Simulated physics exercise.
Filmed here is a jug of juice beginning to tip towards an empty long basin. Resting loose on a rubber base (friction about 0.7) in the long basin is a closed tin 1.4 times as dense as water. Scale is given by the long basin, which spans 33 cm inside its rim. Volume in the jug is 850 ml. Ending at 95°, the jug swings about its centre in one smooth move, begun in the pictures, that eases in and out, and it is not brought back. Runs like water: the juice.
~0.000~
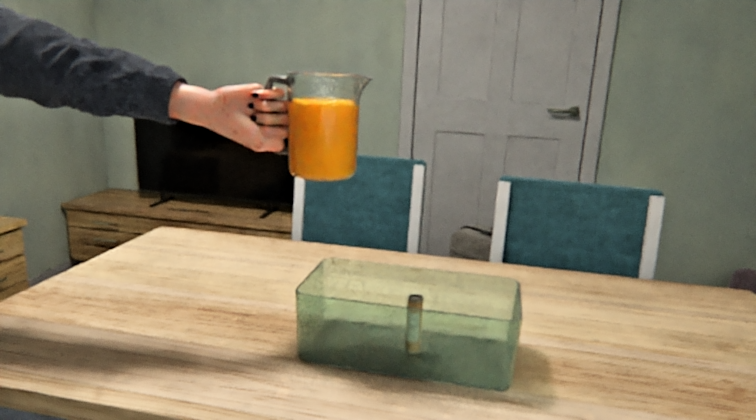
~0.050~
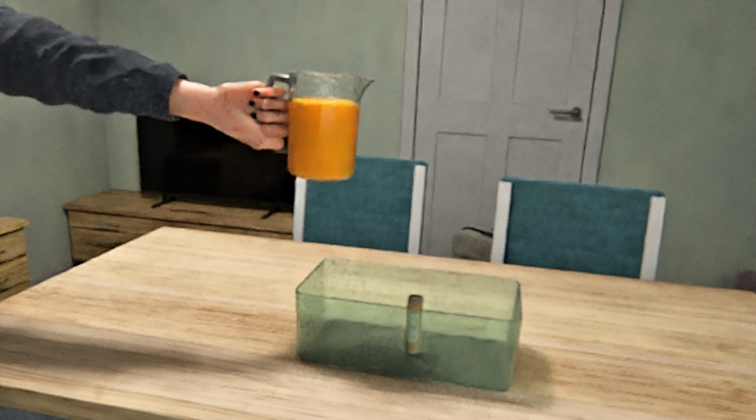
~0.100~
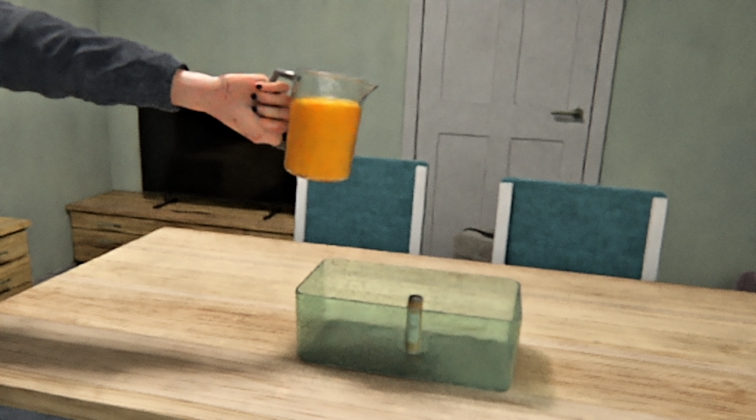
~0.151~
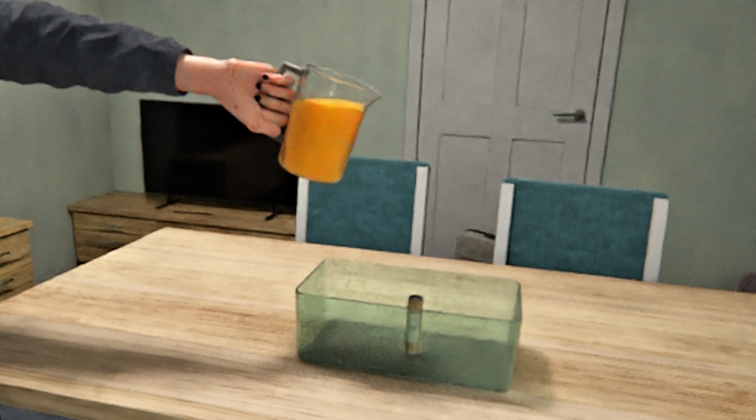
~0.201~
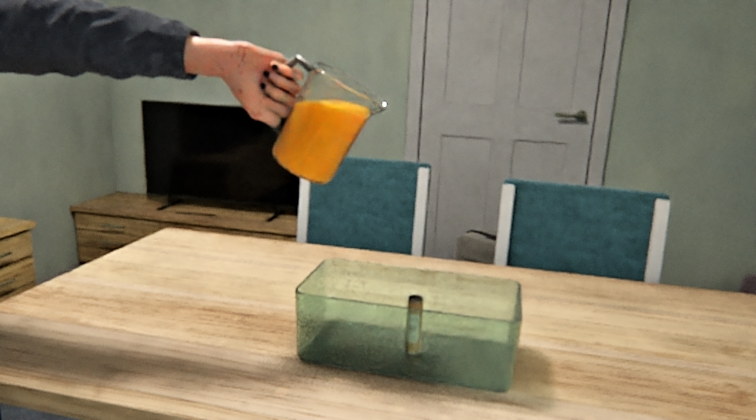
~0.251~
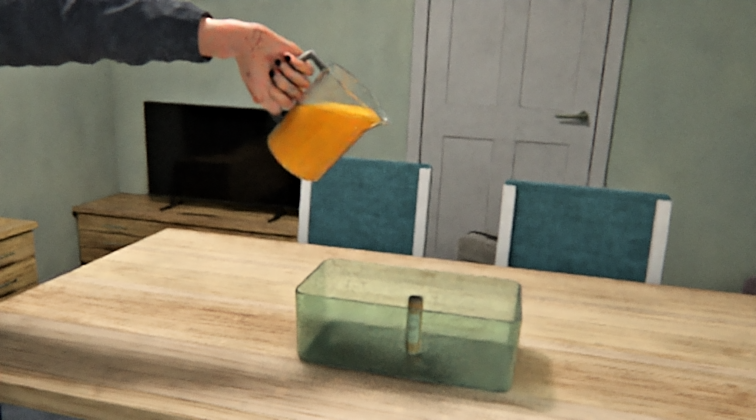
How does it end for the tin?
The tin stays on its feet.
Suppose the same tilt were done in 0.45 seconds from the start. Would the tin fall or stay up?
After the tilt, the tin is still standing.
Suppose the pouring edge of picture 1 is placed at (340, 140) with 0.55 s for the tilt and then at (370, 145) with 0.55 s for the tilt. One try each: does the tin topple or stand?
First it tips over; then it tips over.
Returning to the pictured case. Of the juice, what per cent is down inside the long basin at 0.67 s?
About 32 per cent.
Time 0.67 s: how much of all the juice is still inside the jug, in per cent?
36 %.
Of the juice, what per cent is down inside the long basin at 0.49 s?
I'd put it near 2 percent.
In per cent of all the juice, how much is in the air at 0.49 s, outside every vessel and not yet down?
I'd say close to 26 per cent.
Then, 0.49 s in, the tilt is 92° and 72 per cent is still to pour; the tin stands where it began.
Then, 0.67 s in, the tilt is 95° and 36 per cent is still to pour; the tin stands where it began.
Then, 0.85 s in, the tilt is 95° and 16 per cent is still to pour; the tin stands where it began.
Then, 1.05 s in, the tilt is 95° and 7 per cent is still to pour; the tin stands where it began.
Finally, the tin stands where it began.
